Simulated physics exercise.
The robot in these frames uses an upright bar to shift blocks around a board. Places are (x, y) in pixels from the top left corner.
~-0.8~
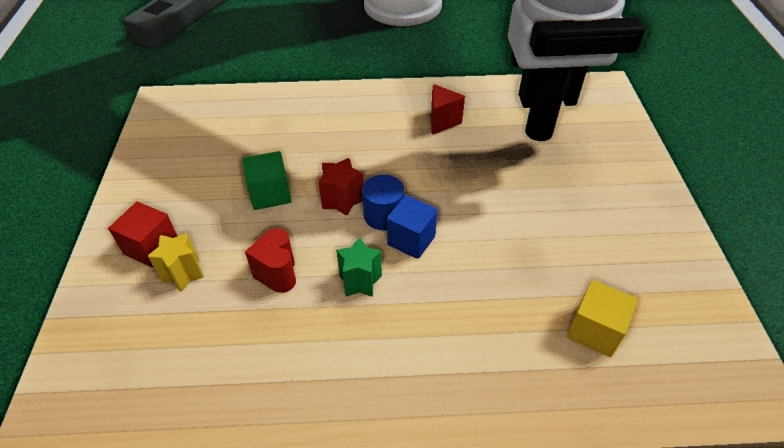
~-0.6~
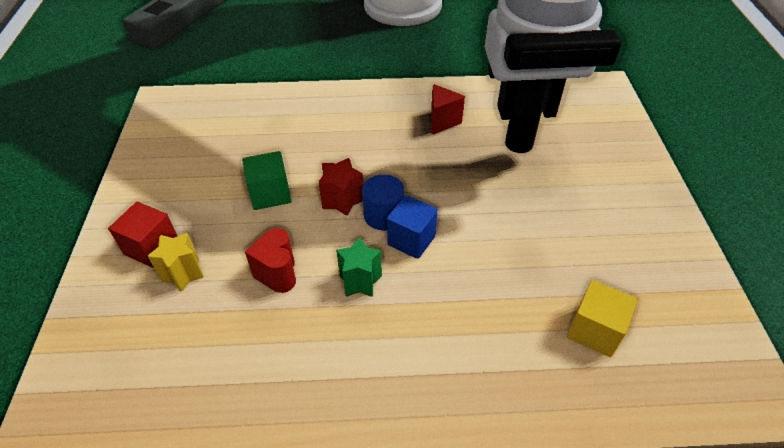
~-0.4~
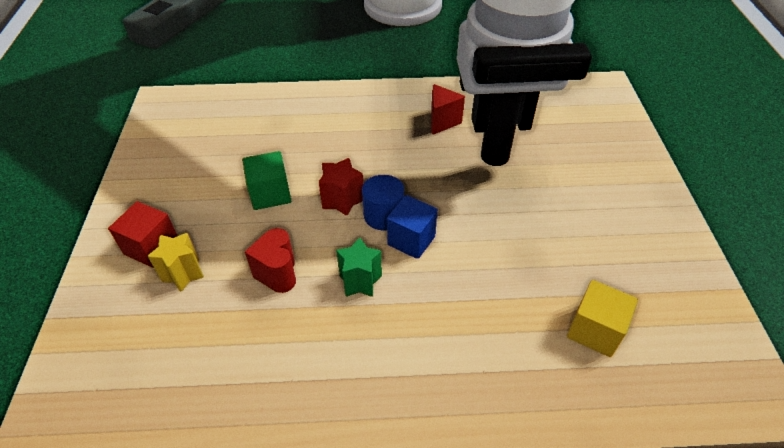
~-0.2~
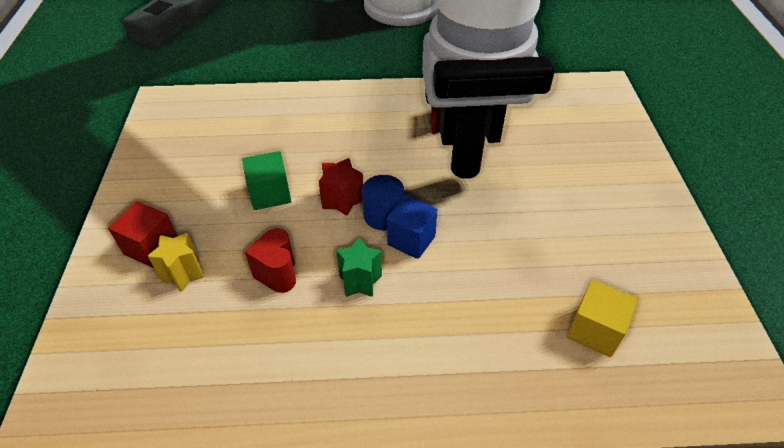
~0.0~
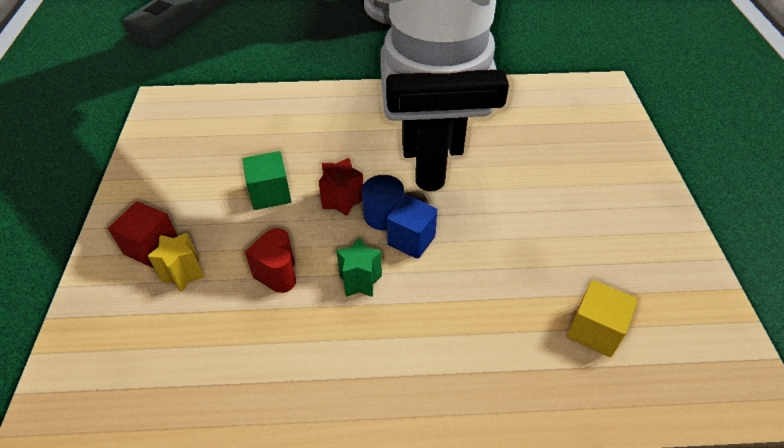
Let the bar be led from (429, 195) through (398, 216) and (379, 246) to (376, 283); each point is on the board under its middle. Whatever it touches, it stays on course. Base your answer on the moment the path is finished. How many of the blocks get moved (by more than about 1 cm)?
There will be three or more blocks displaced.
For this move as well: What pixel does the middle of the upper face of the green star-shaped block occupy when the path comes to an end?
For the centre of its top, I'd go with (348, 275).
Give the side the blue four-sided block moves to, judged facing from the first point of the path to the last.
The shift is to the left of that direction.
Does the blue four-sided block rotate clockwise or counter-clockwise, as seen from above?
It twists against the clock when seen from above.
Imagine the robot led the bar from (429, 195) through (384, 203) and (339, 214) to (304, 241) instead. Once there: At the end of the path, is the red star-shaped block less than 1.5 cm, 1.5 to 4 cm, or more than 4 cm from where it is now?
1.5-4 cm.
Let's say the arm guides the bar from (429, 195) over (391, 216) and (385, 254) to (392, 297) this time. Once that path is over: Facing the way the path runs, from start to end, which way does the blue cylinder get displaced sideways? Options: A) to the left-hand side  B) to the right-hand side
My answer is option B.
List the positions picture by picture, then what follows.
In the first picture, bar's lower end (539, 133); red star-shaped block (339, 173); green star-shaped block (358, 256); blue cylinder (383, 189); blue four-sided block (413, 213).
In the second picture, bar (519, 144); blocks still.
In the third picture, bar (495, 157); blocks still.
In the fourth picture, bar (465, 169); blocks still.
In the fifth picture, bar (430, 181); red star-shaped block (339, 173); green star-shaped block (358, 256); blue cylinder (383, 189); blue four-sided block (413, 213).
What follows on the original path. One third of the way, bar (398, 202); blue cylinder (362, 198); blue four-sided block (411, 218), turned 15° anticlockwise.
Two thirds of the way, bar (378, 232); blue cylinder (343, 207); blue four-sided block (409, 235), turned 80° anticlockwise.
At the end, bar (375, 269); red star-shaped block still; green star-shaped block (348, 275), turned 15° clockwise; blue cylinder (343, 207); blue four-sided block (414, 244), turned 115° anticlockwise.
